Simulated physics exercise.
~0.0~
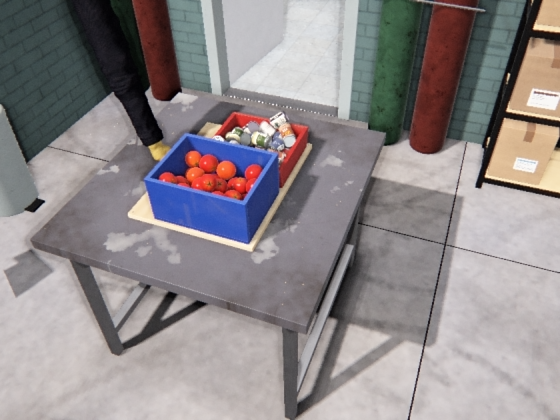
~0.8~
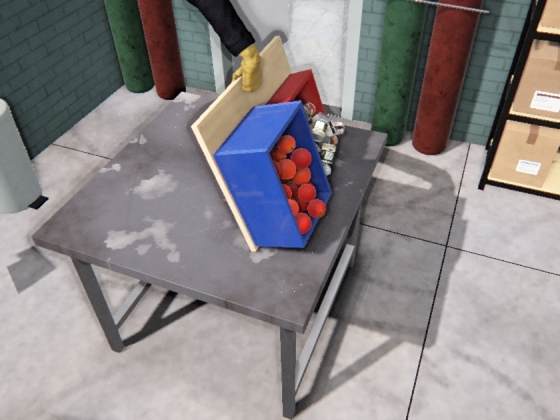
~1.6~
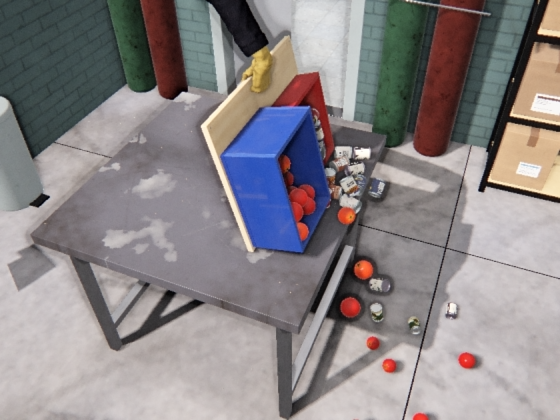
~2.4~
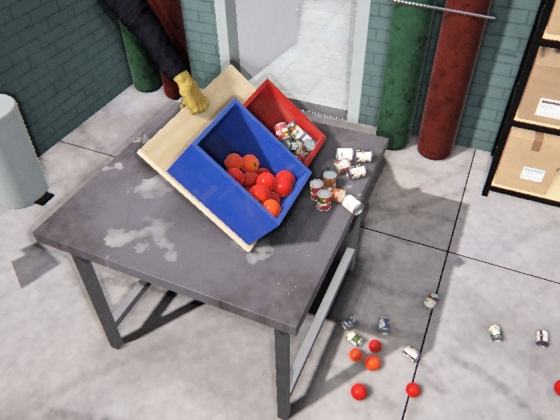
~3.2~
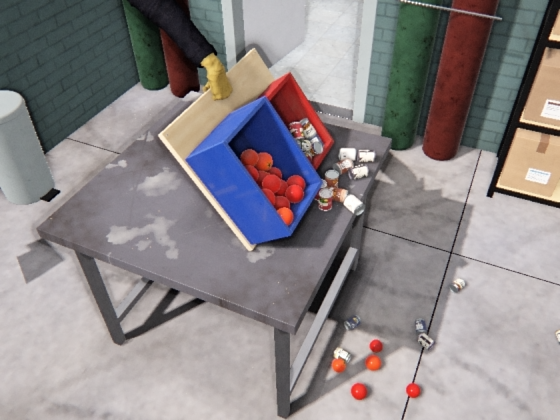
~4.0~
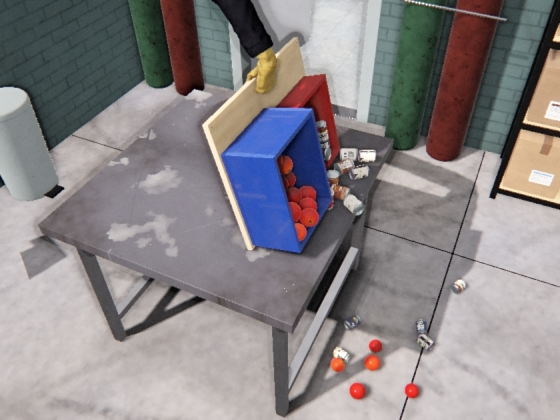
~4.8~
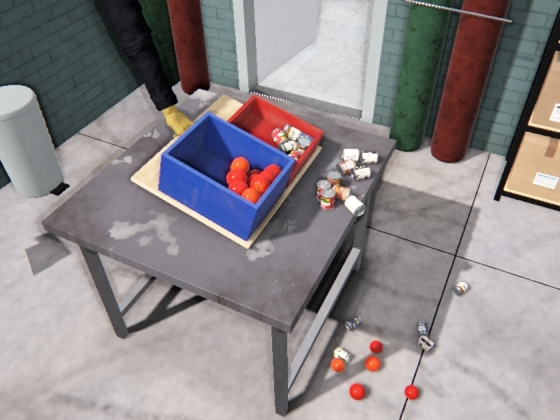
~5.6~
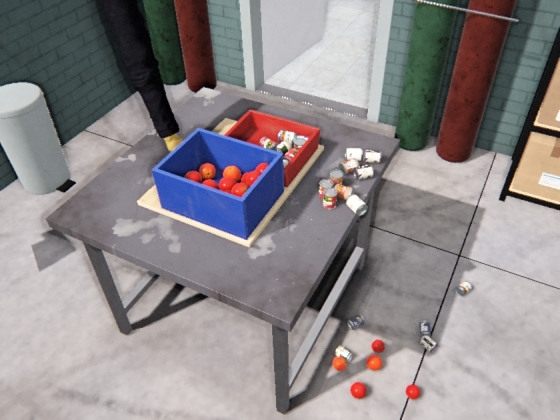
In a brick-walled storeroom seen from above, a worn grey table holds a pale board carrying a blue tub of tomatoes in front of a red tub of small tins. A yellow-gloved hand lifts the board's left side, tipping both tubs steeply to the right, and tins and tomatoes spill onto the tabletop and floor. The hand lowers the board partway, then raises it steeply again, with little further change. Finally it lets the board down flat, leaving many tomatoes in the blue tub, fewer tins in the red one, and spilled pieces scattered at right.
